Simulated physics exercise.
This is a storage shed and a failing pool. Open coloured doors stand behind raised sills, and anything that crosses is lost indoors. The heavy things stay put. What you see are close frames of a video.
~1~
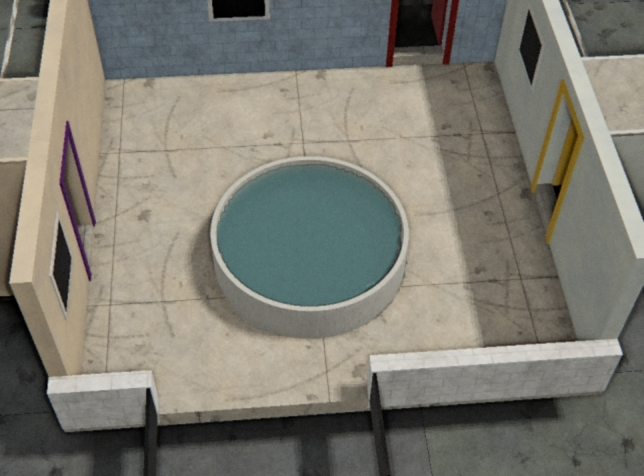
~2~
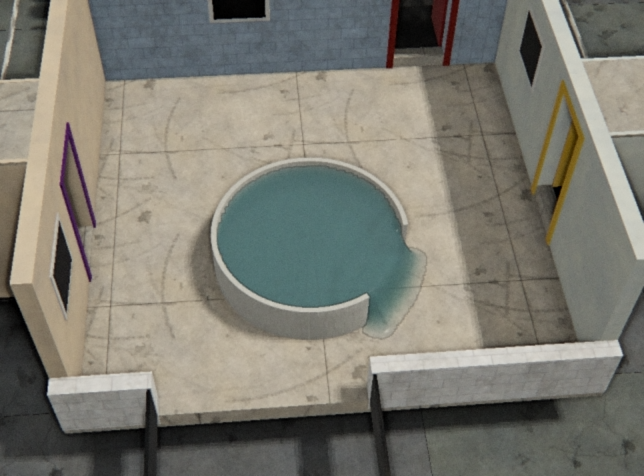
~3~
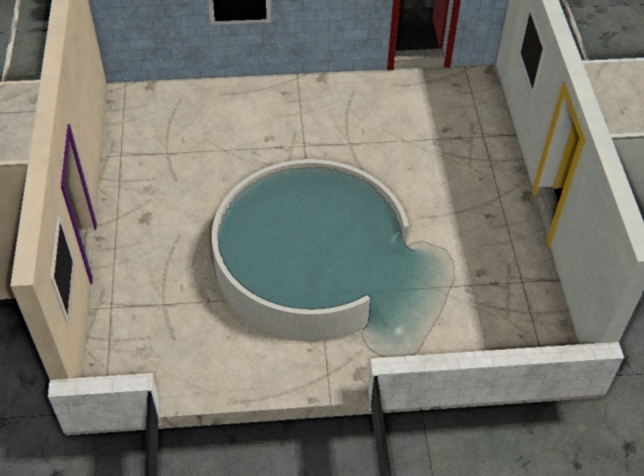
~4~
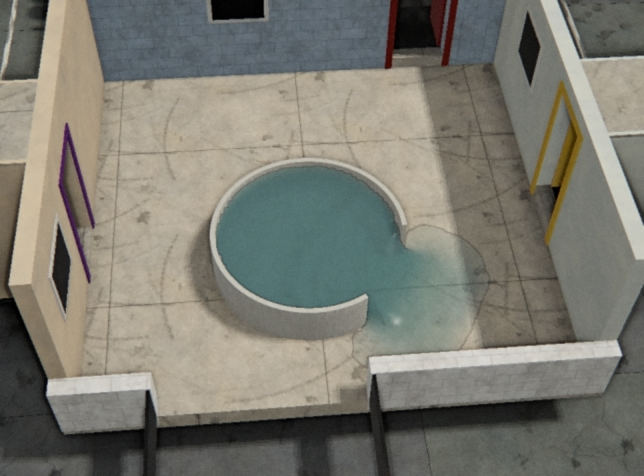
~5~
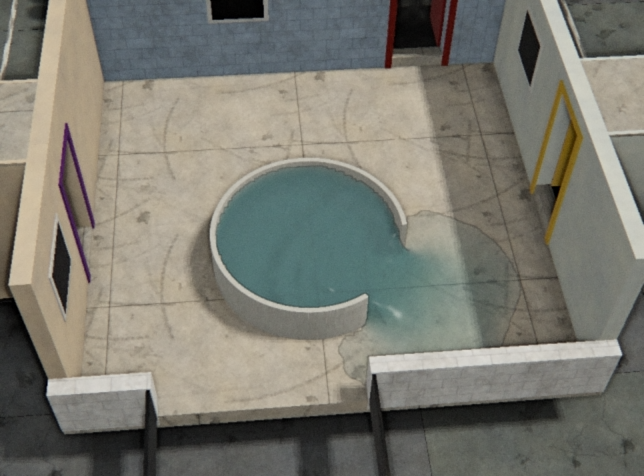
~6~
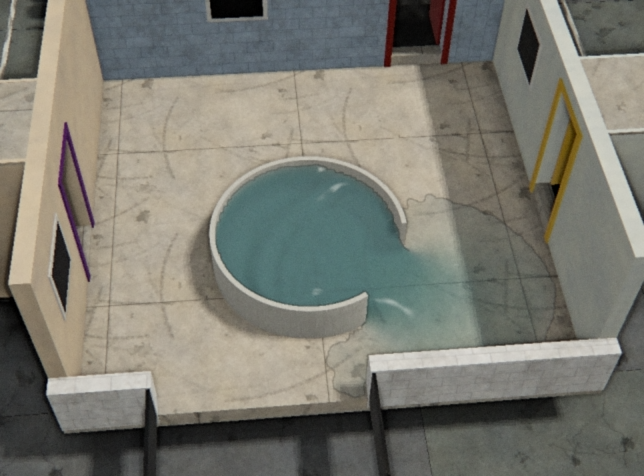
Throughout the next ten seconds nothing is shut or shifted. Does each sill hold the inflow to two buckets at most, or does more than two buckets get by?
The purple door respects the limit; the yellow door respects the limit; the red door respects the limit.
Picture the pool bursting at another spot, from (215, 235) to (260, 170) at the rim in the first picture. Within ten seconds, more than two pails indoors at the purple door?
In brief, the purple door exceeds the mark.
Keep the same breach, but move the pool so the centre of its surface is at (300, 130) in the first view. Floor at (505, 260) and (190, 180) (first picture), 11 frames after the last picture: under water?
Note - point 1 drenched; point 2 still bare.
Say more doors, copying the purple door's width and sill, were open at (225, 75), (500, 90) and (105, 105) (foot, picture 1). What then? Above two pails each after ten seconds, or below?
Taken in sequence, they go: Not exceeded, exceeded, exceeded.
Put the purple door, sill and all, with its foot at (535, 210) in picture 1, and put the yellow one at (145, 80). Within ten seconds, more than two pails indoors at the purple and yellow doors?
Result: Purple door yes, yellow door no.
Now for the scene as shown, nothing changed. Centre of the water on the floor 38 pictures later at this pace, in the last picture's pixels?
It is near (386, 221).
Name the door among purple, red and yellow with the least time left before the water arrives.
My pick is the yellow-painted one.
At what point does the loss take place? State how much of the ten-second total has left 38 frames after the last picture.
About 35 per cent.
A moment on, water covers 20 % of the floor; the purple door not reached, the yellow door wet at the sill, nothing in, the red door not reached.
Next, water covers 20 % of the floor; the purple door not reached, the yellow door wet at the sill, nothing in, the red door not reached.
Then, water covers 45 % of the floor; the purple door not reached, the yellow door wet at the sill, nothing in, the red door not reached.
Later, water covers 75 % of the floor; the purple door not reached, the yellow door wet at the sill, nothing in, the red door under two buckets in.
In the end, water covers 95 % of the floor; the purple door under two buckets in, the yellow door wet at the sill, nothing in, the red door under two buckets in.
